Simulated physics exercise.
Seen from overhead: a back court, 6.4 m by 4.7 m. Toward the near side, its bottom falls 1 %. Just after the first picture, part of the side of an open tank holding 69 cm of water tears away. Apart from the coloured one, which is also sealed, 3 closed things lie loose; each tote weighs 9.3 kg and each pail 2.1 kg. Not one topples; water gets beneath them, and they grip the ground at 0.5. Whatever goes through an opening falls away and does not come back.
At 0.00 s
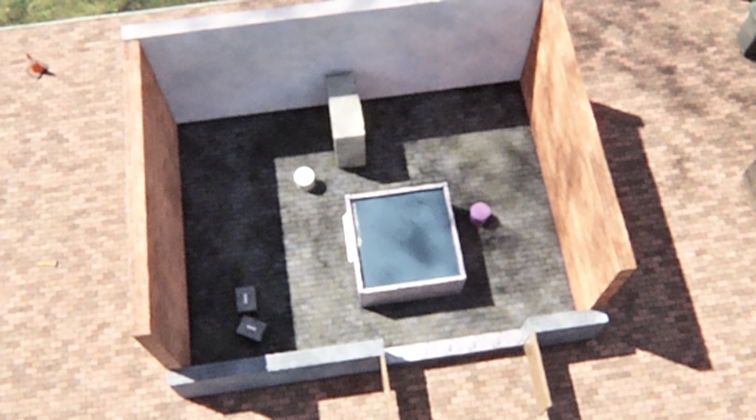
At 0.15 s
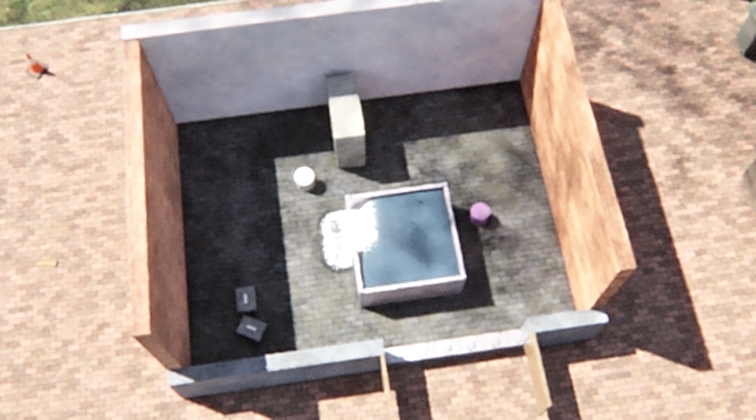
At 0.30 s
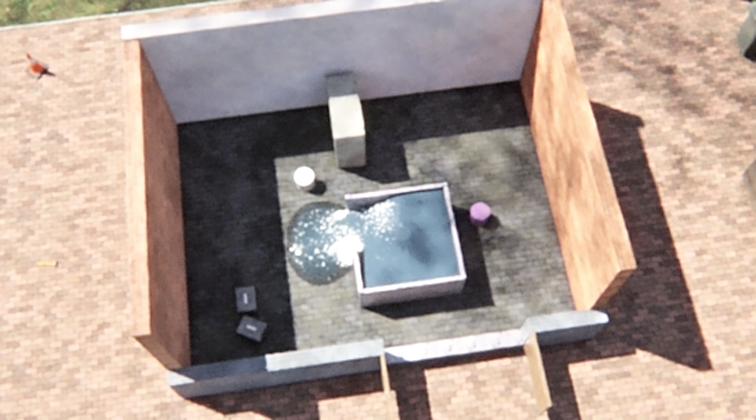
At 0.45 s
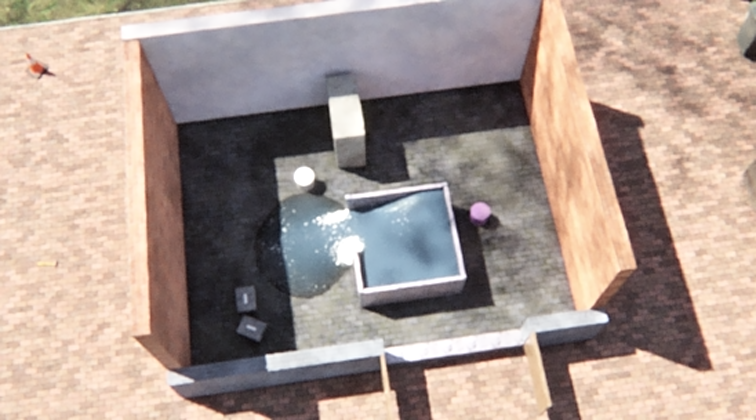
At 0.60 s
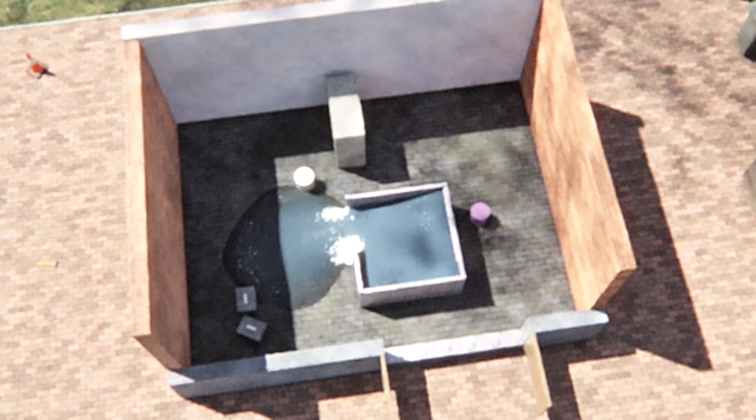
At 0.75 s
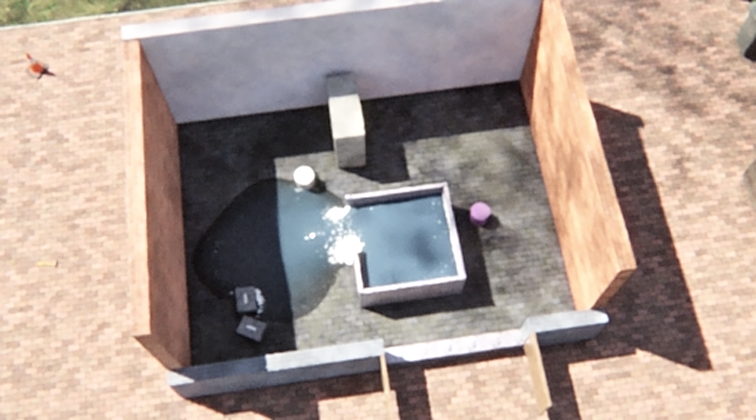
Water bursts from the tank's left side and spreads leftward across the court around dark boxes.
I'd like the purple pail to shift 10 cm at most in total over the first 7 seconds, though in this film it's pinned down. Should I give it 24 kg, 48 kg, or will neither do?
Answer: 24 kg will do.
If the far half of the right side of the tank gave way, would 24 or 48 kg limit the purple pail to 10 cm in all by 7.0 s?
So both picks fail.
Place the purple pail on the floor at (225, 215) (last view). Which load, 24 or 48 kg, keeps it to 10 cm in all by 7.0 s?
Looks like the outcome is this: The heavier one is needed.
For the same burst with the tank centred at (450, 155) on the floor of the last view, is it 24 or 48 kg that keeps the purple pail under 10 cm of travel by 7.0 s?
Well, then the lighter one is plenty.
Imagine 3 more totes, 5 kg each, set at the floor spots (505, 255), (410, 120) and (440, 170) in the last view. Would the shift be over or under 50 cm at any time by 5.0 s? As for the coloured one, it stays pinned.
In turn: Under, short of it, less.
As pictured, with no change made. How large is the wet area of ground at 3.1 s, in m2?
About 15 m2.
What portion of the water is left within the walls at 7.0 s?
Some 96 per cent remains.
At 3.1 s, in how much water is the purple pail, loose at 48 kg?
Around 0 cm.
After 1.4 s the purple pail would be 0 cm from its start with 24 kg and 0 cm from its start with 48 kg; 0 cm of water round it then.
After 3.1 s the purple pail would be 0 cm from its start with 24 kg and 0 cm from its start with 48 kg; 0 cm of water round it then.
After 4.9 s the purple pail would be 0 cm from its start with 24 kg and 0 cm from its start with 48 kg; 0 cm of water round it then.
After 7.0 s the purple pail would be 0 cm from its start with 24 kg and 0 cm from its start with 48 kg; 0 cm of water round it then.
